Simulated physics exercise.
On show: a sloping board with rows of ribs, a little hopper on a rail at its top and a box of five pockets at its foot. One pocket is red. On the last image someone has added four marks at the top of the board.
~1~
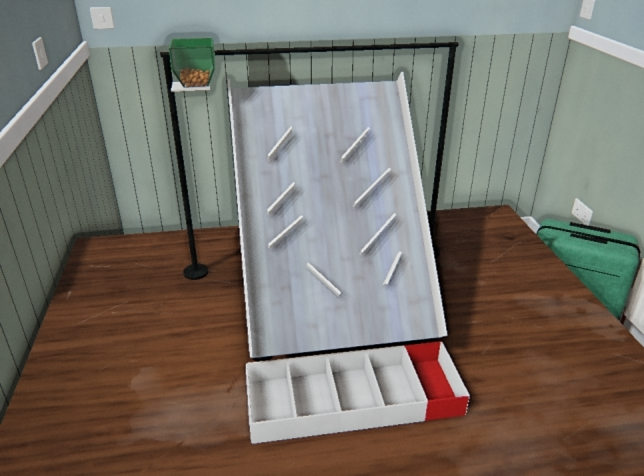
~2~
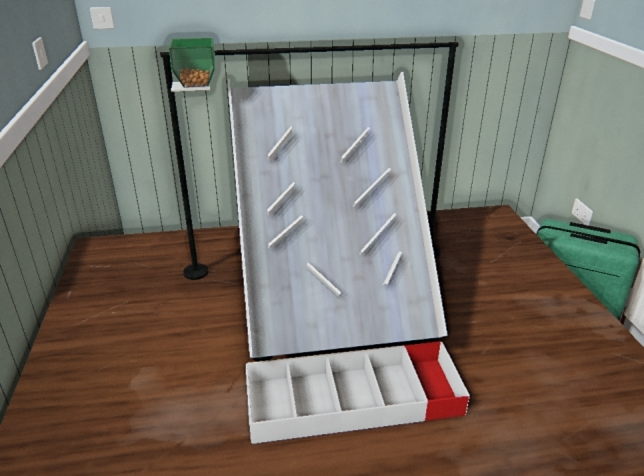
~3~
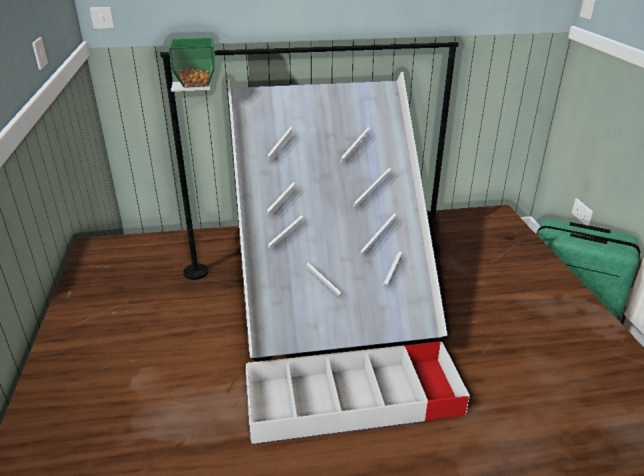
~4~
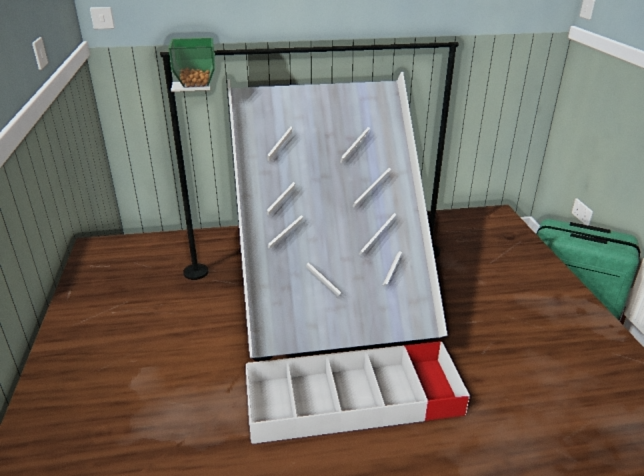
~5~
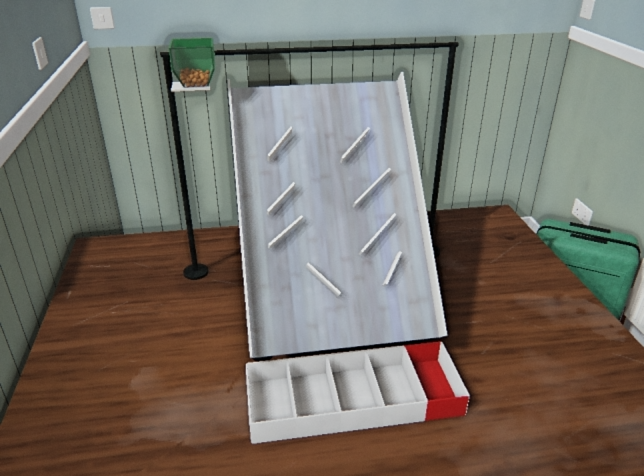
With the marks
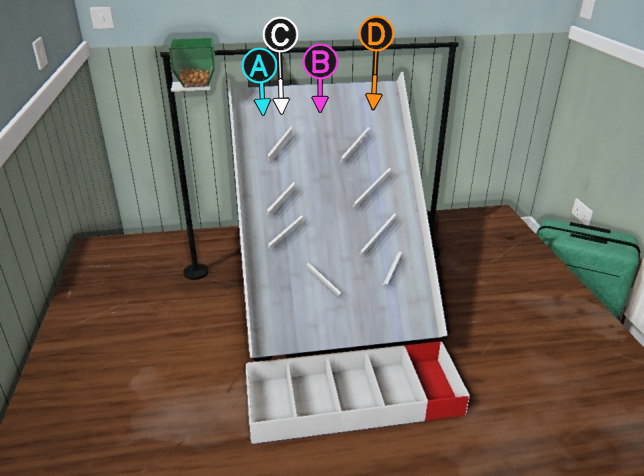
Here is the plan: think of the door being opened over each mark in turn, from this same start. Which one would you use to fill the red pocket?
It is D.
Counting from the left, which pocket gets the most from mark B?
The fourth.
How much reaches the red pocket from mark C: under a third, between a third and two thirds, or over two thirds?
Mark C gives under a third.
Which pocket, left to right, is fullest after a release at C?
The first from the left.
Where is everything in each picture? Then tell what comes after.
The first picture shows hopper near (195, 75), roasted chickpeas, door shut.
The second picture shows ribs (268, 156) to (292, 127), (342, 158) to (369, 128), (268, 211) to (295, 183).
The third picture shows ribs (355, 203) to (390, 168), (269, 245) to (302, 216), (362, 252) to (395, 214).
The fourth picture shows ribs (308, 263) to (340, 294), (386, 284) to (401, 252).
The fifth picture shows red pocket near (447, 407), number 5 of 5 from the left.
On the marked copy, mark A meets the board at (262, 109); mark B meets the board at (320, 106); mark C meets the board at (281, 108); mark D meets the board at (373, 103).
Choosing A, none at all in the red pocket, all but a few in other pockets, only a few outside the box.
Choosing B, a small share in the red pocket, the bulk in other pockets, only a few outside the box.
Choosing C, only a few in the red pocket, all but a few in other pockets.
Choosing D, close to half in the red pocket, close to half in other pockets.
